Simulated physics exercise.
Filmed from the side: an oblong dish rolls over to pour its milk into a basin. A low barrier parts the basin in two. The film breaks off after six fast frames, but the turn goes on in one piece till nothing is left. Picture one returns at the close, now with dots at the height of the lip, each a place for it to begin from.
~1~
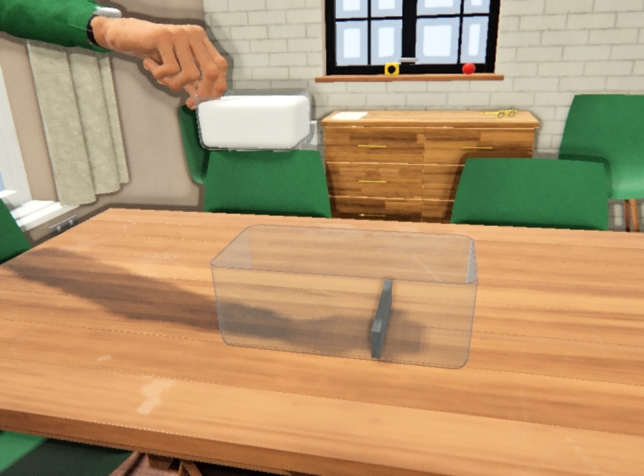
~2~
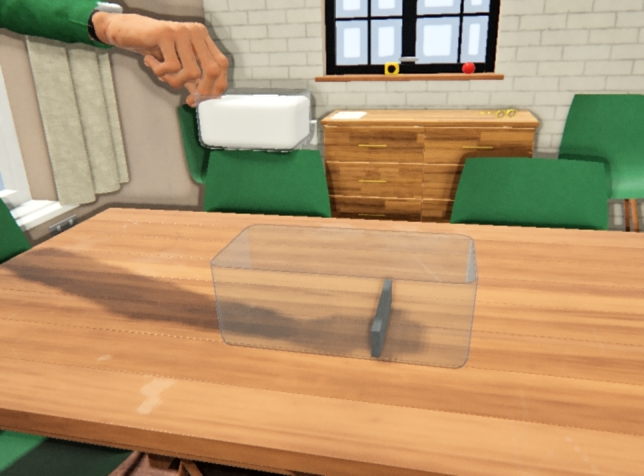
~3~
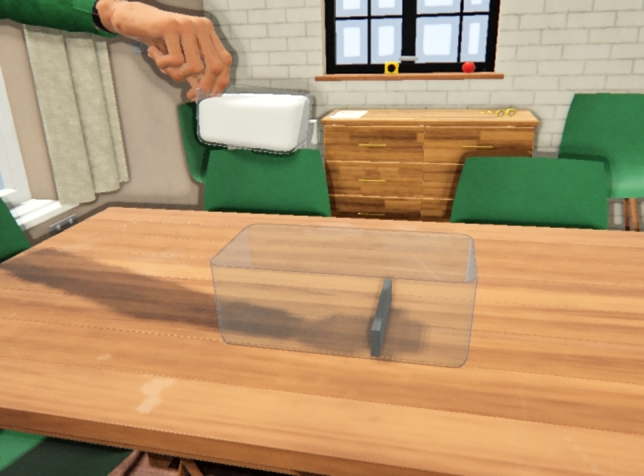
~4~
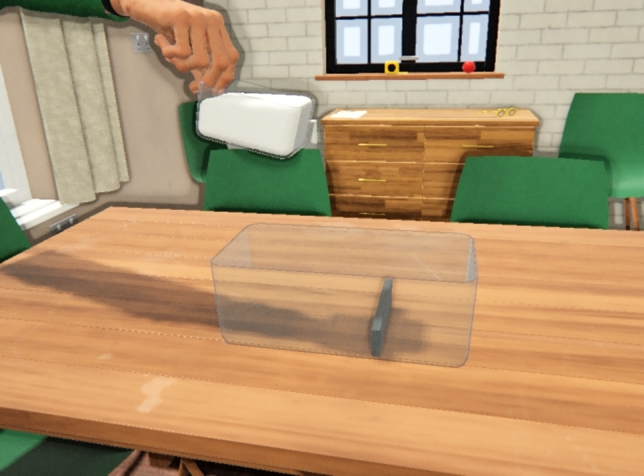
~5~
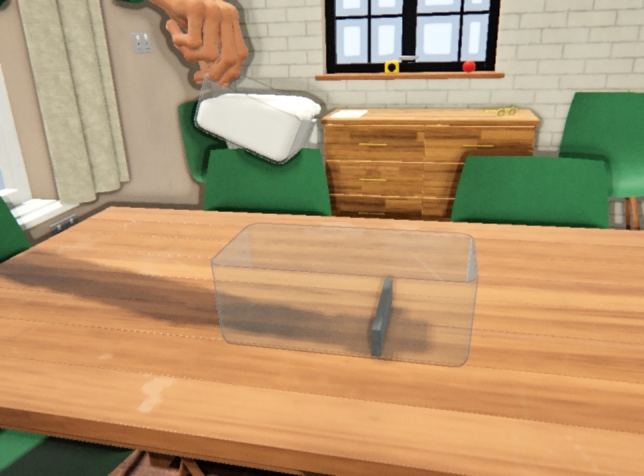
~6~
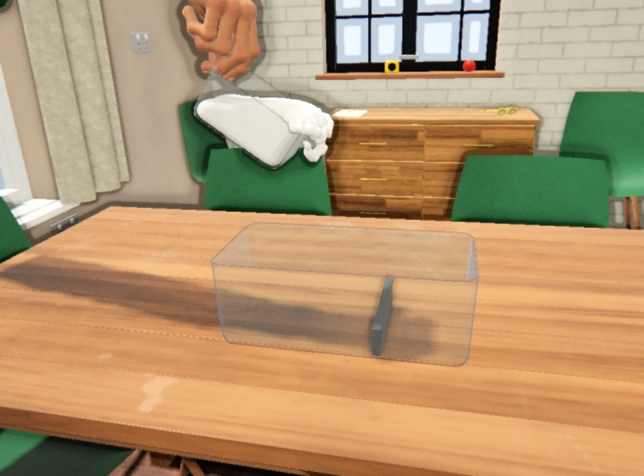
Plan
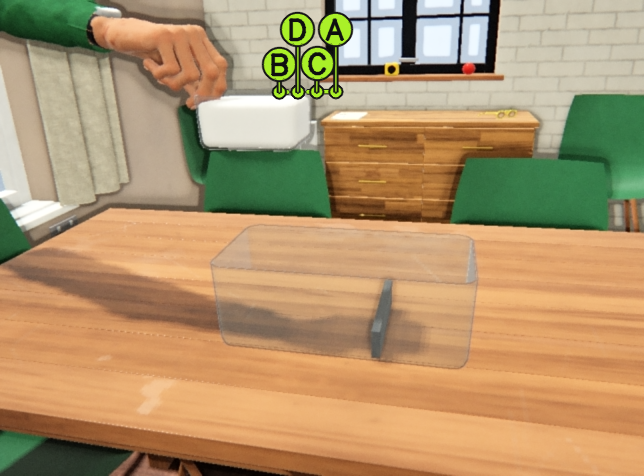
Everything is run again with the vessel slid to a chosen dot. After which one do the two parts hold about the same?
Use dot C.
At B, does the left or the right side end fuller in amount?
The left side.
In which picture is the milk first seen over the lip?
Picture 5.
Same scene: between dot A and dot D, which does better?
Here it is dot A.
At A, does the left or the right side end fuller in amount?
More ends on the right.
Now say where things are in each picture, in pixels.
The first picture shows upright, lip at (301, 91); basin from (223, 340) to (468, 366); top of the wall at (383, 303); nothing has left yet.
The second picture shows upright, lip at (302, 92); nothing has left yet.
The third picture shows tipped about 6°, lip at (304, 96); nothing has left yet.
The fourth picture shows tipped about 13°, lip at (306, 103); nothing has left yet.
The fifth picture shows tipped about 23°, lip at (308, 112); milk is over the lip, down to (308, 112).
The sixth picture shows tipped about 34°, lip at (309, 122); milk is over the lip, down to (320, 156).
In lime, A at (335, 91); B at (279, 92); C at (316, 91); D at (297, 91).
With A, about 29 % ends left of the wall and 70 % right of it.
With B, about 93 % ends left of the wall and 6 % right of it.
With C, about 45 % ends left of the wall and 53 % right of it.
With D, about 83 % ends left of the wall and 16 % right of it.
